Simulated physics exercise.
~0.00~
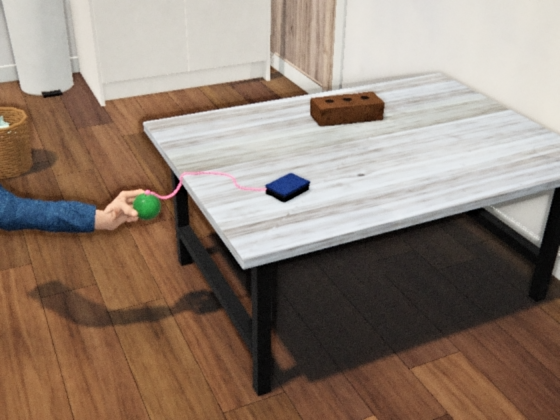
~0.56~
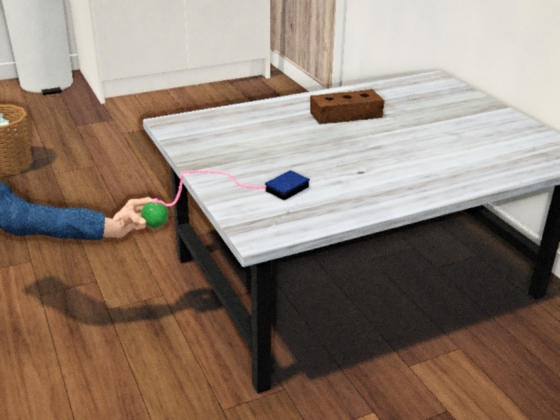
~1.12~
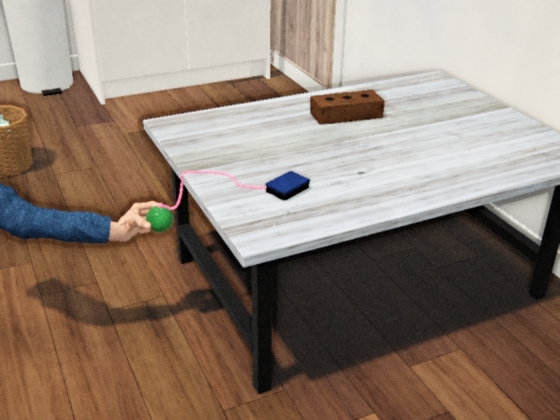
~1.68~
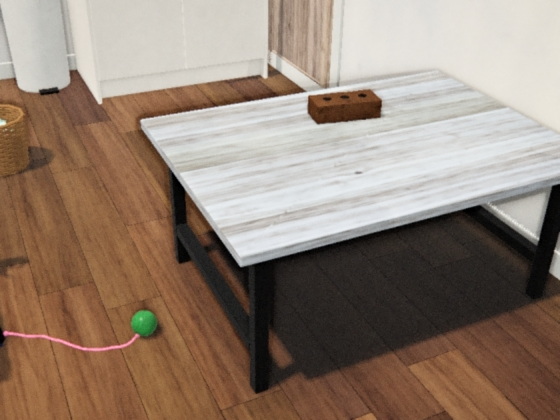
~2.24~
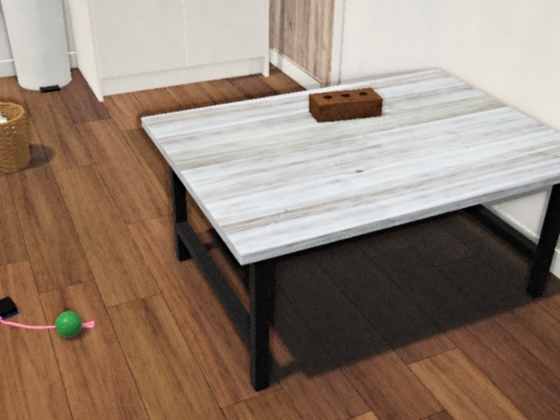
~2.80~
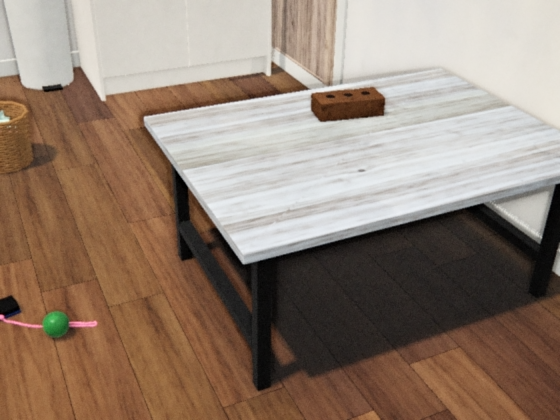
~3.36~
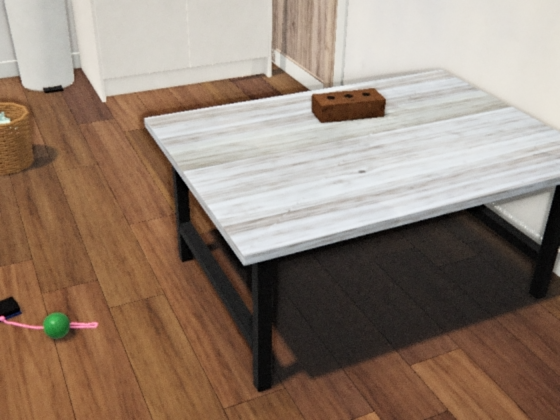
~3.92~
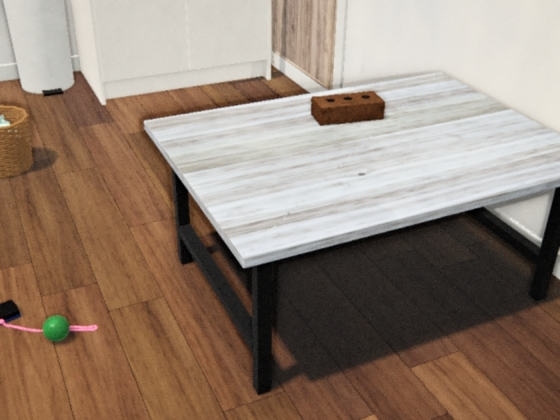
At first, a hand in a blue sleeve holds a green apple just off the left side of a pale wooden table, with a pink string running from it to a blue sponge on the tabletop, near a brick. The hand moves slightly right and down, then lets go. The apple drops to the floor, and the string drags the sponge off the table toward the lower left. The apple then moves left across the floorboards and settles close to the sponge. Both end up lying on the floor with the string, while the brick remains on the table.
